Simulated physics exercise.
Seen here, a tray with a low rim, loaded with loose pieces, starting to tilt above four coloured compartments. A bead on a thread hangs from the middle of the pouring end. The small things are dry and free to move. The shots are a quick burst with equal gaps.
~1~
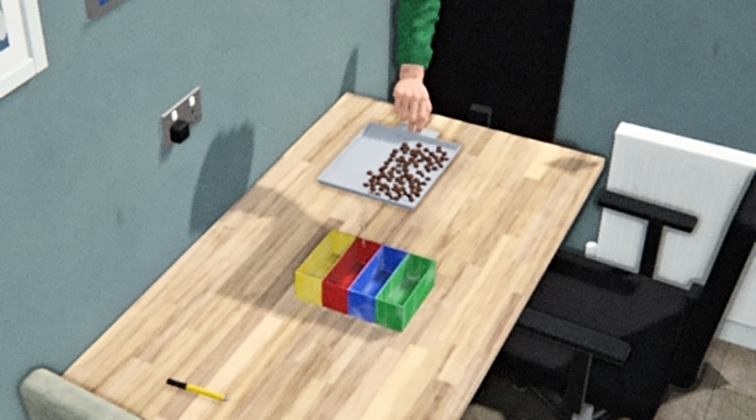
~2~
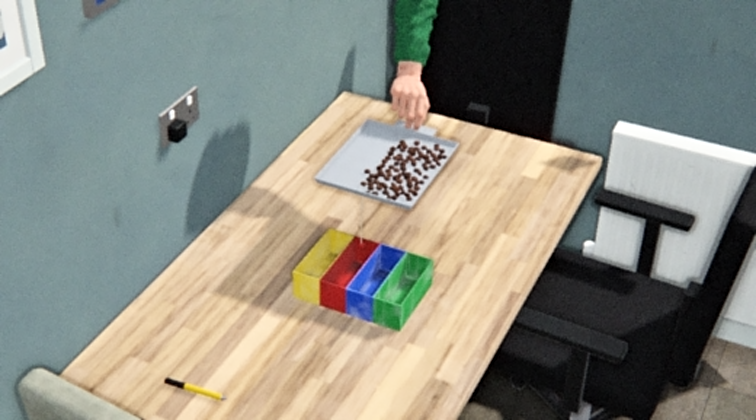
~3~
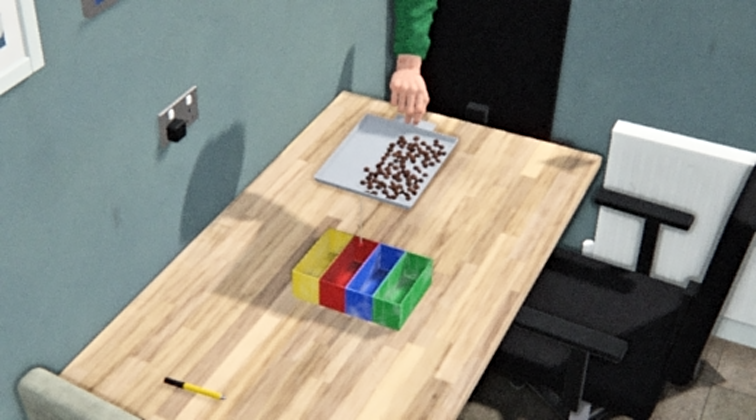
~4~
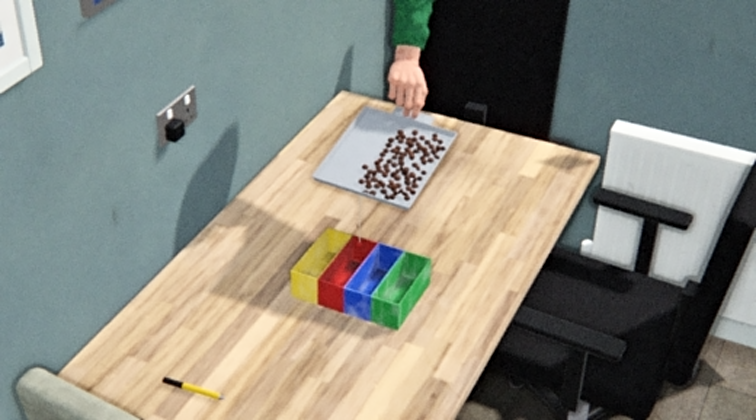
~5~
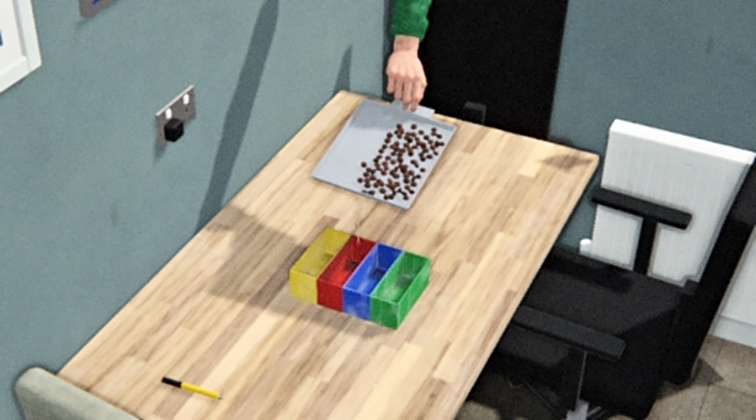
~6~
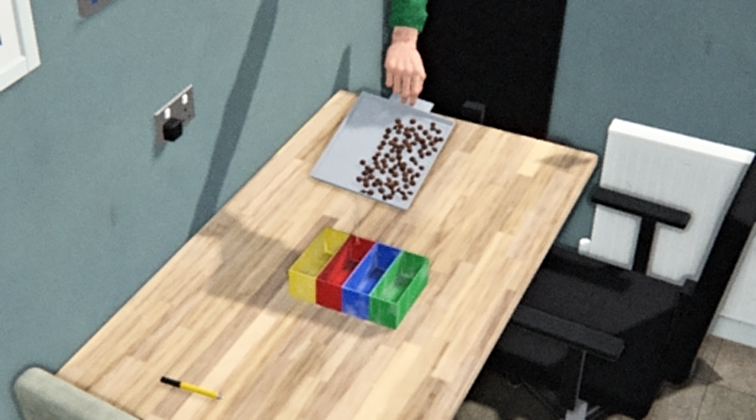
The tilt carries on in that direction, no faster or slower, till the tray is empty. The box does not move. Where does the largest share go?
The green cell gets the most.
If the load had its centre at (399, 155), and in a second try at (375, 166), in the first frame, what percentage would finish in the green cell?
Roughly 40 per cent, and 40 per cent.
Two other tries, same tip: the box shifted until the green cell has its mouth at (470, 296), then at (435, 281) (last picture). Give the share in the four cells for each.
About 70 and 100 per cent.
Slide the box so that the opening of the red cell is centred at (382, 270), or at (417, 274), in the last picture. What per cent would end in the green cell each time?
In turn 0 and 0 in a hundred.
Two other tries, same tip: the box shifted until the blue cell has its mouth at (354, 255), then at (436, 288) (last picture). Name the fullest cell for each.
In turn: The green cell; the cell in yellow.
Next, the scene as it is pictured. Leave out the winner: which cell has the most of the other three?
The runner-up: Blue.
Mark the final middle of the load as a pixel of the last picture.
At about (378, 299).
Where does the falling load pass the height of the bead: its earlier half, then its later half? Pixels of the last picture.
At about (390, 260), then at (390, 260).
Soon, tray tipped steeply; all on the tray.
A while on, tray tipped right over; a stray few on the tray; about a third in the green cell; about a quarter in the blue cell; a small part in the red cell; a stray few in the yellow cell; about a quarter falling or outside the box.
Towards the end, tray tipped past a quarter turn; about half in the green cell; about a third in the blue cell; a small part in the red cell; a stray few in the yellow cell; a stray few falling or outside the box.
Finally, tray tipped past a quarter turn; about half in the green cell; about a third in the blue cell; a small part in the red cell; a stray few in the yellow cell; a stray few outside the box.
